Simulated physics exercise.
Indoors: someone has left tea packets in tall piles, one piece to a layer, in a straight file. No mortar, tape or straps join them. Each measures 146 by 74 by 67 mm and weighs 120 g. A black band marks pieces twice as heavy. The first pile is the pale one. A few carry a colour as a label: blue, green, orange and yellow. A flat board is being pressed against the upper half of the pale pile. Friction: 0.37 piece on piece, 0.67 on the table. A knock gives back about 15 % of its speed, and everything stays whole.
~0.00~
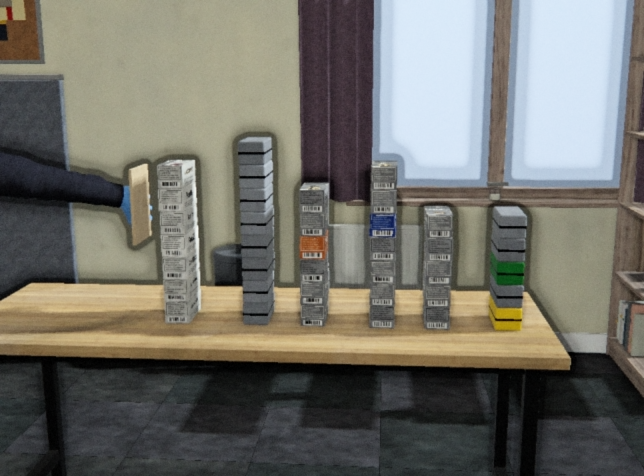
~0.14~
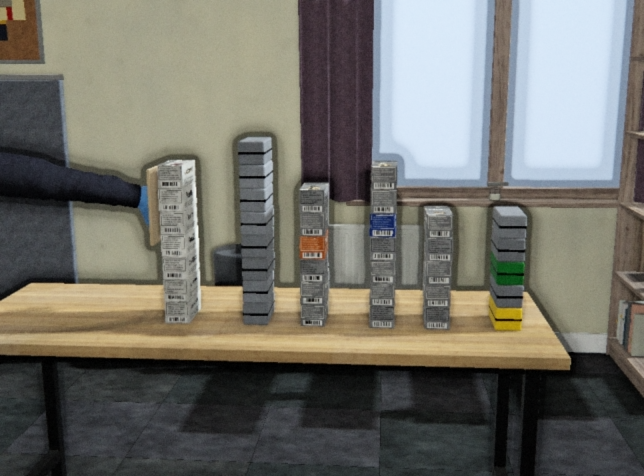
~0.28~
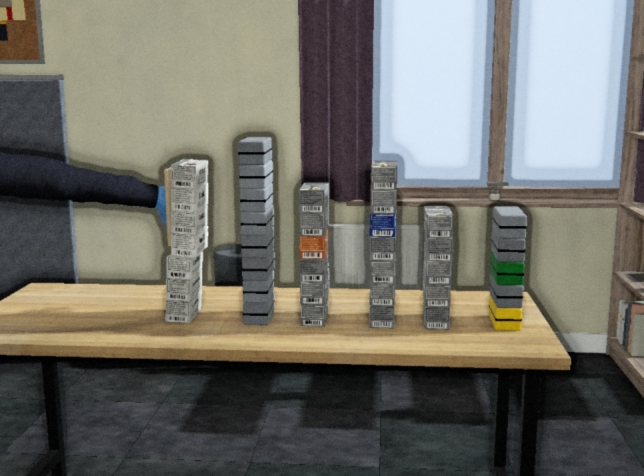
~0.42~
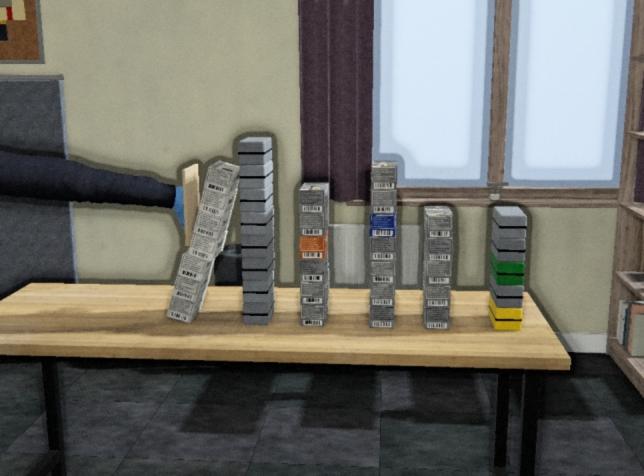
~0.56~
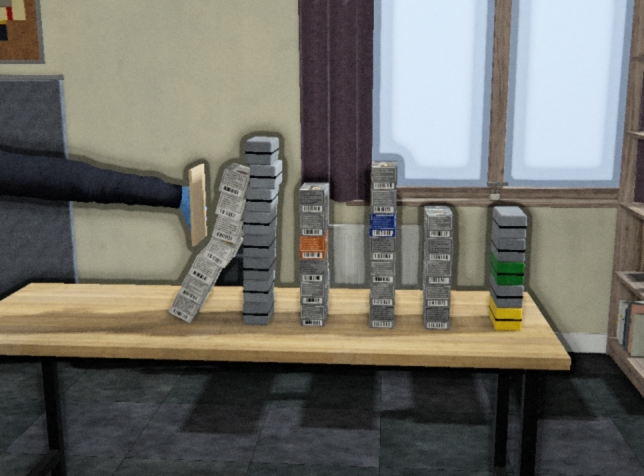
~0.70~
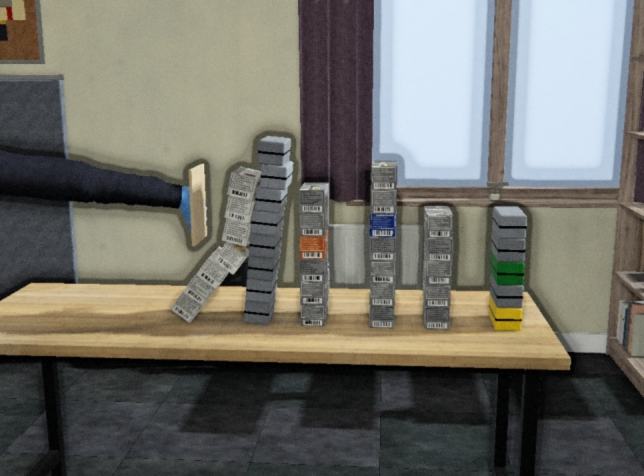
On a wooden table, a gloved hand pushed a flat board against the pale pile at the left of a row, and it leaned right, bent against the taller grey pile and nudged it slightly rightward.
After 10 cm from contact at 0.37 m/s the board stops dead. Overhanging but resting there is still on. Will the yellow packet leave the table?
That packet remains on top.
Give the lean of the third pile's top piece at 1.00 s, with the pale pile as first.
Roughly 10° from upright.
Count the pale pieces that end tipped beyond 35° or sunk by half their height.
7 pale pieces.
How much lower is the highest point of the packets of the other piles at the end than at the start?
About 30 cm.
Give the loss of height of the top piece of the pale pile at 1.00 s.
About 8 cm.
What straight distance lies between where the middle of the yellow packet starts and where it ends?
Some 1 cm.
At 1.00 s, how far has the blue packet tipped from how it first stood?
Roughly 0°.
After 1.00 s, 7 of the pale pile down; none of the 31 other packets off the table, 12 disturbed; yellow packet unmoved; orange packet leaning 14°.
After 1.26 s, 7 of the pale pile down; none of the 31 other packets off the table, 24 disturbed; yellow packet unmoved; orange packet leaning 34°, 54 mm lower.
After 1.54 s, 7 of the pale pile down; none of the 31 other packets off the table, 30 disturbed; yellow packet leaning 9°; orange packet leaning 30°, 12 cm lower.
After 1.96 s, 7 of the pale pile down; 8 of the 31 other packets off the table; yellow packet shifted 9 mm; green packet upside down.
By the end (2.3 s), 7 of the pale pile down; 9 of the 31 other packets off the table; yellow packet shifted 9 mm; green packet upside down; blue packet on its side. As the last picture would show them, middles, yellow packet near (508, 312).
